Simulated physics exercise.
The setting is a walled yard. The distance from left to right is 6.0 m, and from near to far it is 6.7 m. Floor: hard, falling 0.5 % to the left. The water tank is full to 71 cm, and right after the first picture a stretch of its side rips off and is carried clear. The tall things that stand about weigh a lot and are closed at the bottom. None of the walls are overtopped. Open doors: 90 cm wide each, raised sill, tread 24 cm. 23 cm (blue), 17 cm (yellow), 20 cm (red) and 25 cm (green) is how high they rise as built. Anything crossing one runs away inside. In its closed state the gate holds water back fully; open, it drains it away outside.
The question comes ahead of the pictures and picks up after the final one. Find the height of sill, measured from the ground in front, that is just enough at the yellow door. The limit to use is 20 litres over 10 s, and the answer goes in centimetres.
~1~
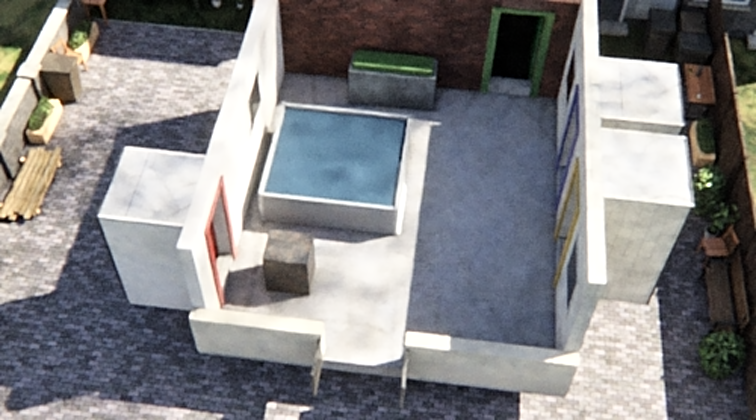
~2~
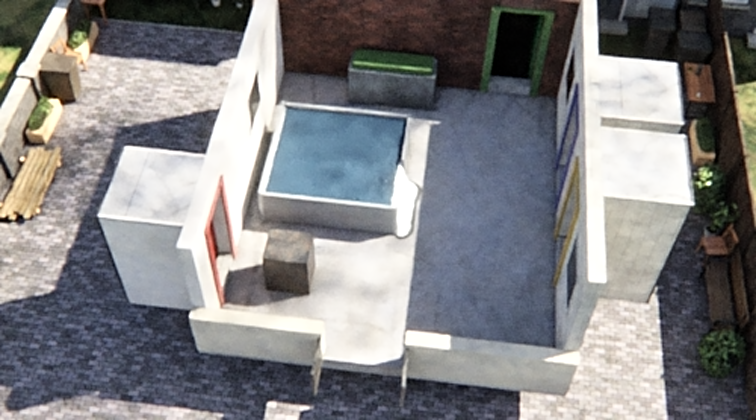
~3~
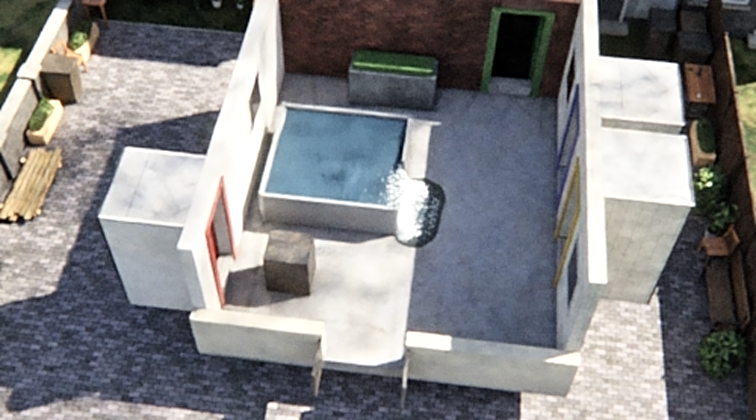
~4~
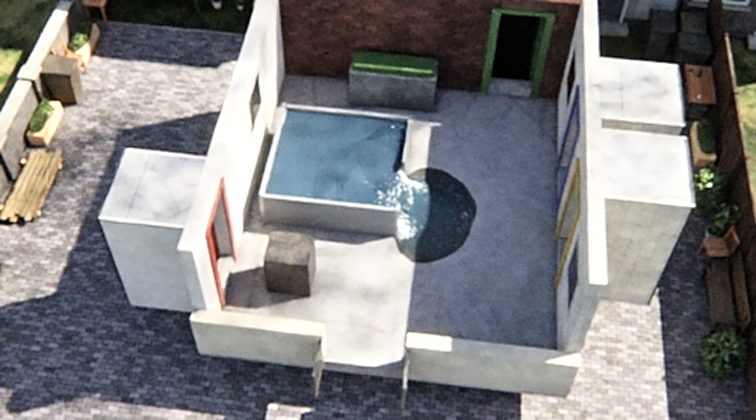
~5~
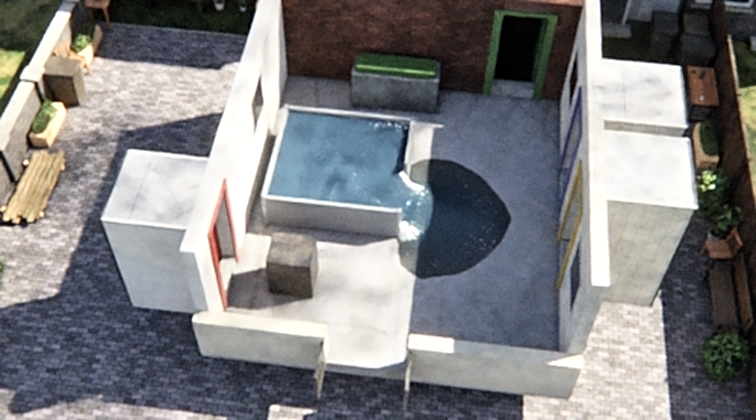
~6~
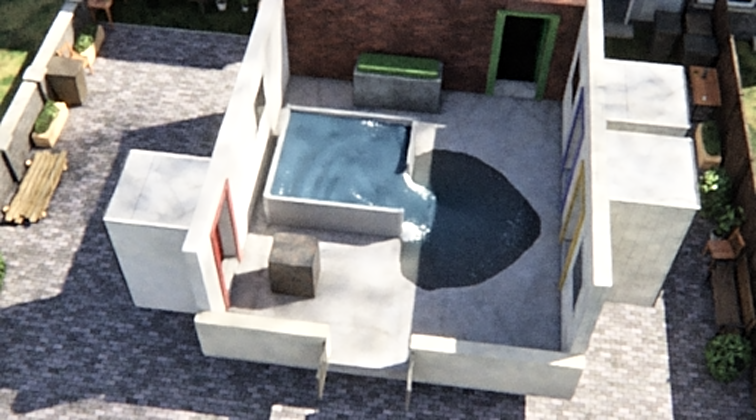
Roughly 28 cm is just enough.
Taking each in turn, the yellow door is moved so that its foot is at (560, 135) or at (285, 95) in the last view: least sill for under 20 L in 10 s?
You'd want about 11.0 cm there first, then about 7.5 cm.
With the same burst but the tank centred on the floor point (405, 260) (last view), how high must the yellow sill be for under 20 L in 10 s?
Some 29 cm.
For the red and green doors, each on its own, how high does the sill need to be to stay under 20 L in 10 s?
Some 11.5 cm for red, some 16 cm for green.
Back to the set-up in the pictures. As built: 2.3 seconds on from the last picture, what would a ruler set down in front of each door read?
Blue door 25 cm, yellow door 29 cm, red door 0 cm, green door 18 cm.
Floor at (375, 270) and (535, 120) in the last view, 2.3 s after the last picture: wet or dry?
Taking them in turn, they come out spared and submerged.
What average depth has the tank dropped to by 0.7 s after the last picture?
The mean depth is about 54 cm.
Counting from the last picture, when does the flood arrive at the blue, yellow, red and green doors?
So blue sees it at 0.3 s, yellow at 0.2 s, red at 4.5 s and green at 1.8 s.
Then, 0.7 s after the last picture water covers 35 % of the floor, deepest (42 cm) near (411, 219); 31 cm at the yellow door, 11 litres in over its 17 cm sill.
Then, 2.3 s after the last picture water covers 45 % of the floor, deepest (37 cm) near (559, 367); 29 cm at the yellow door, 119 litres in over its 17 cm sill.
Then, 9.3 s after the last picture water covers 100 % of the floor, deepest (17 cm) near (254, 209); 13 cm at the yellow door, 164 litres in over its 17 cm sill.
At the yellow door as built, the water peaked near 34 cm, 1.5 s after the last picture.
Run again over the same 10 s with other heights there, 54 litres in over 23.5 cm, 4 litres over 31.5 cm. The limit of 20 litres is kept from about 28 cm up.
